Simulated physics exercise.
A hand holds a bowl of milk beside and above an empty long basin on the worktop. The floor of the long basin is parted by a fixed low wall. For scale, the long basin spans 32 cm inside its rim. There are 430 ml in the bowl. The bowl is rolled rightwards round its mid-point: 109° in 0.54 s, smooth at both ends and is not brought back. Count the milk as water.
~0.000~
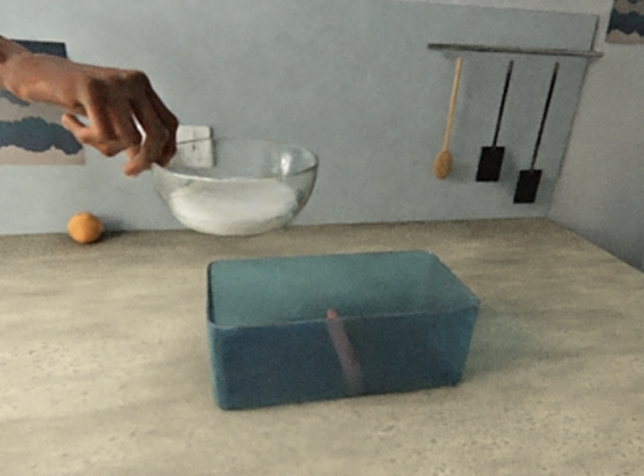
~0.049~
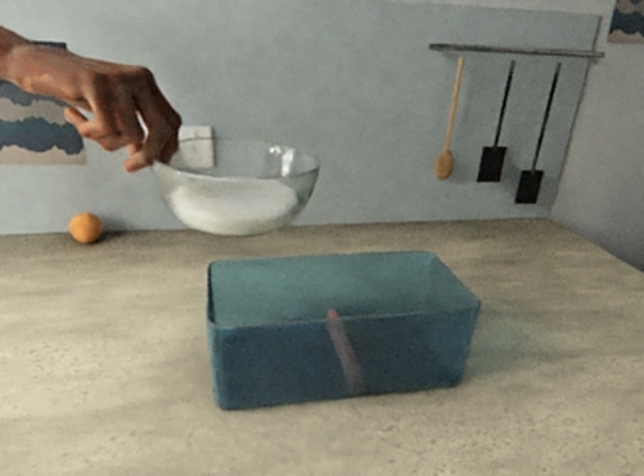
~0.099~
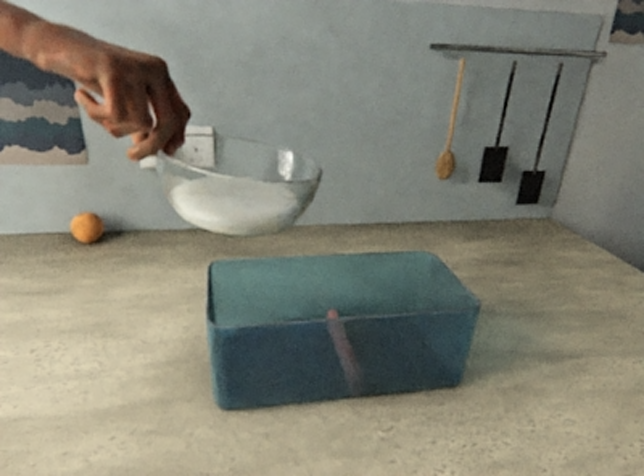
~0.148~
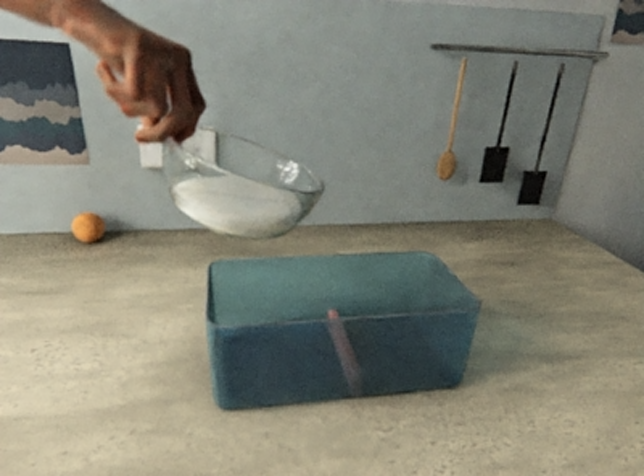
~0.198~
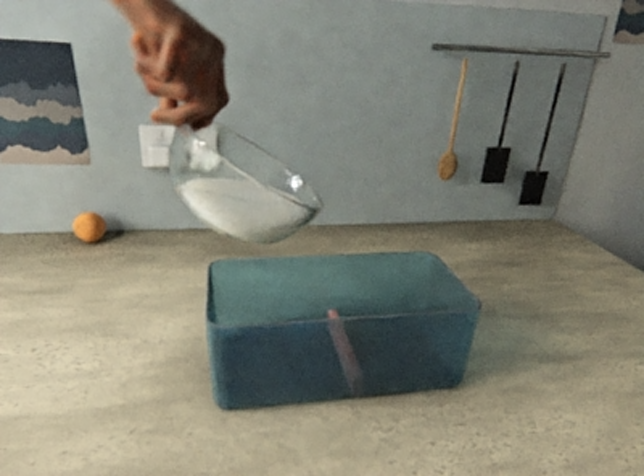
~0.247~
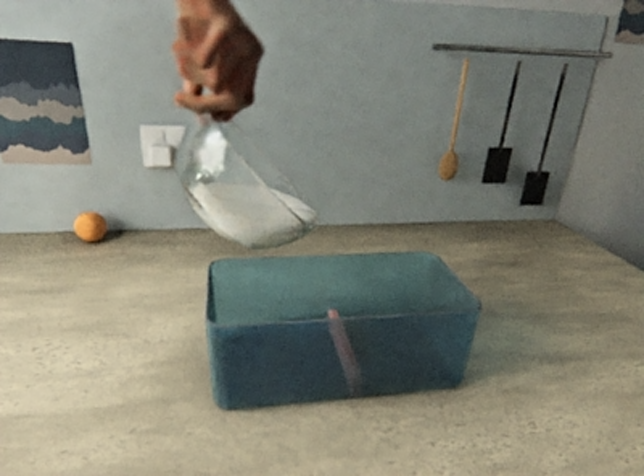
A hand holding a clear glass bowl of milk above an empty blue basin on the worktop swung upward and rightward, steadily rolling the bowl to the right until it was steeply tilted.
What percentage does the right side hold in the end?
About 24 per cent.
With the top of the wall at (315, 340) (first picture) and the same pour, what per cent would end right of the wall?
In that case some 60 per cent.
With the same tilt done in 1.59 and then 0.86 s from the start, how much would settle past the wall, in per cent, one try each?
First 35, then 25 per cent.
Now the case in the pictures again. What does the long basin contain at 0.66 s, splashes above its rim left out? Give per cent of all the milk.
About 92 per cent.
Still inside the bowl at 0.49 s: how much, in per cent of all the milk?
Near 4 in a hundred.
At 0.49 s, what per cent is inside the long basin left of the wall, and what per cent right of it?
Left about 72, right about 10.
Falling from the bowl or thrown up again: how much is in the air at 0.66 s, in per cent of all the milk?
About 7 per cent.
Then, 0.49 s in, the tilt is 106° and 4 per cent is still to pour, 72 is left of the wall and 10 right of it.
Then, 0.66 s in, the tilt is 109° and 0 per cent is still to pour, 73 is left of the wall and 20 right of it.
Then, 0.84 s in, the tilt is 109° and 0 per cent is still to pour, 70 is left of the wall and 23 right of it.
Then, 1.04 s in, the tilt is 109° and 0 per cent is still to pour, 70 is left of the wall and 24 right of it.
Finally, 70 per cent lies left of the wall, 24 right of it and 6 outside.
